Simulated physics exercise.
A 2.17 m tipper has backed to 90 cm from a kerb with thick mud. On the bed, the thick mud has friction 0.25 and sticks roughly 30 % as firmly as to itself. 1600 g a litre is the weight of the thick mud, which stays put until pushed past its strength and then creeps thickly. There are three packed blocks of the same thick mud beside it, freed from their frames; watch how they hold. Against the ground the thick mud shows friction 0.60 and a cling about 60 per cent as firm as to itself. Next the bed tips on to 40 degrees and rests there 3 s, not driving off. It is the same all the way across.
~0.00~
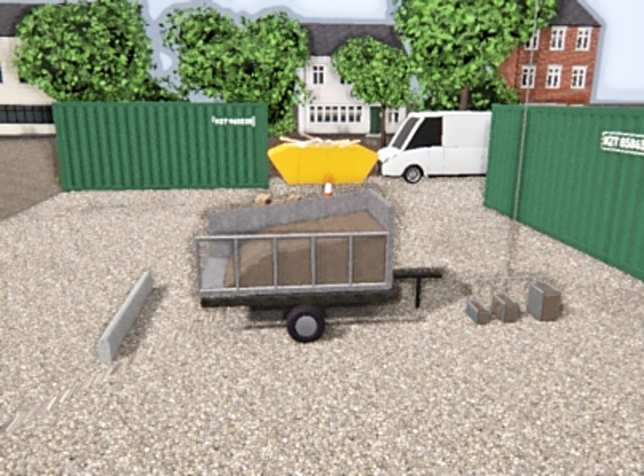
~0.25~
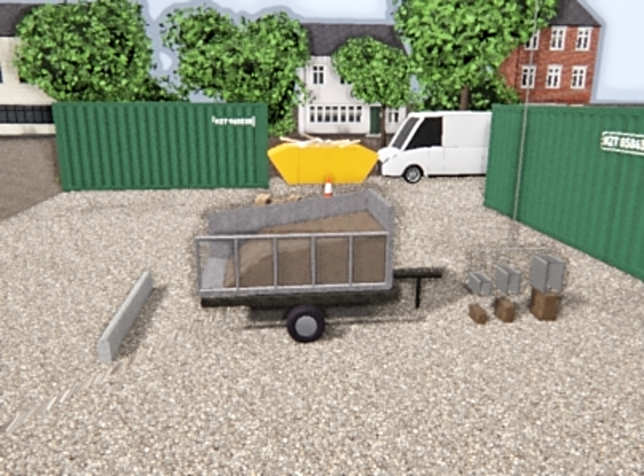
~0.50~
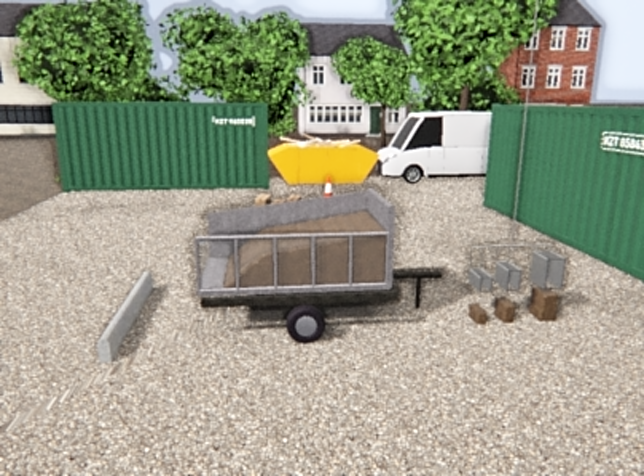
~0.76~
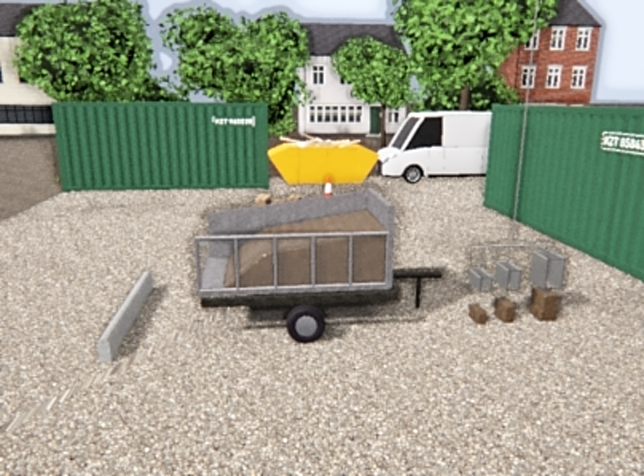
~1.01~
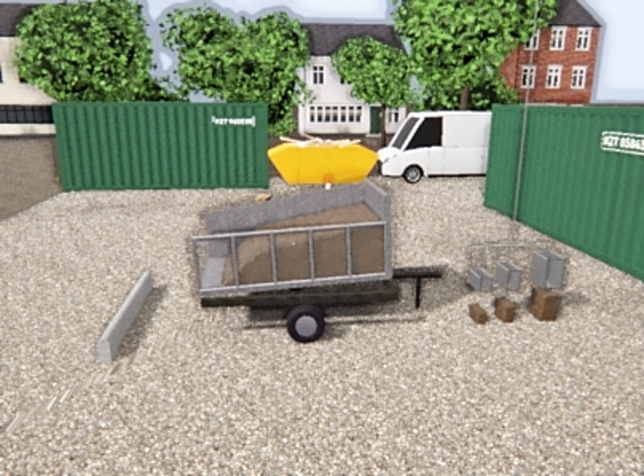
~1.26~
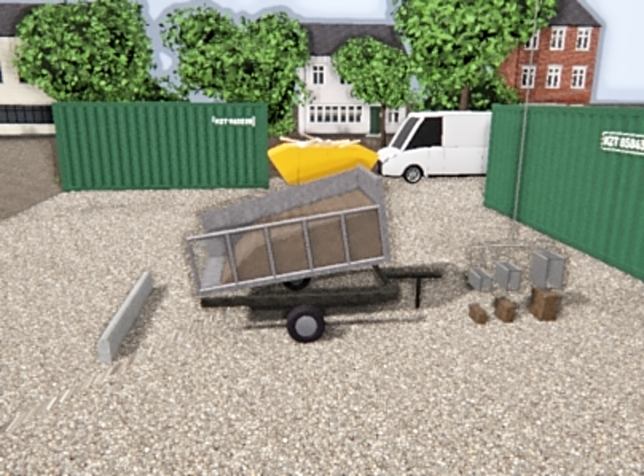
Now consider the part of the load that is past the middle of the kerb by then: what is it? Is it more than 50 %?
No.
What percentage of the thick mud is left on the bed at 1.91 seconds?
Near 100 %.
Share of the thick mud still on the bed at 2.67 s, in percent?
I'd say close to 50 in a hundred.
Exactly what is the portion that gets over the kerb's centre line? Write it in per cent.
I'd put it near 40 %.
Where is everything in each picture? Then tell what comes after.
Top of the high end at (389, 209), tilt 0 degrees; front end of the thick mud at (228, 288); test blocks 15 cm, 23 cm, 36 cm high (left to right), in the first frame.
Top of the high end at (389, 209), tilt 0 degrees; front end of the thick mud at (228, 288); test blocks 15 cm, 23 cm, 35 cm high (left to right), in the second frame.
Top of the high end at (389, 209), tilt 0 degrees; front end of the thick mud at (228, 288); test blocks 15 cm, 23 cm, 35 cm high (left to right), in the third frame.
Top of the high end at (388, 209), tilt 0 degrees; front end of the thick mud at (227, 288); test blocks 15 cm, 23 cm, 35 cm high (left to right), in the fourth frame.
Top of the high end at (384, 198), tilt 3 degrees; front end of the thick mud at (225, 283); test blocks 15 cm, 23 cm, 35 cm high (left to right), in the fifth frame.
Top of the high end at (376, 182), tilt 9 degrees; front end of the thick mud at (224, 281); test blocks 15 cm, 23 cm, 35 cm high (left to right), in the sixth frame.
By 1.91 s, the tilt is 22 degrees, all is on the bed and 0 % past the kerb's middle.
By 2.67 s, the tilt is 38 degrees, 51 % is on the bed and 0 % past the kerb's middle.
By 3.44 s, the tilt is 40 degrees, none is on the bed and 41 % past the kerb's middle.
By 4.20 s, the tilt is 40 degrees, none is on the bed and 41 % past the kerb's middle.
By 5.90 s, at the end, the tilt is 40 degrees, none is on the bed and 41 % past the kerb's middle.
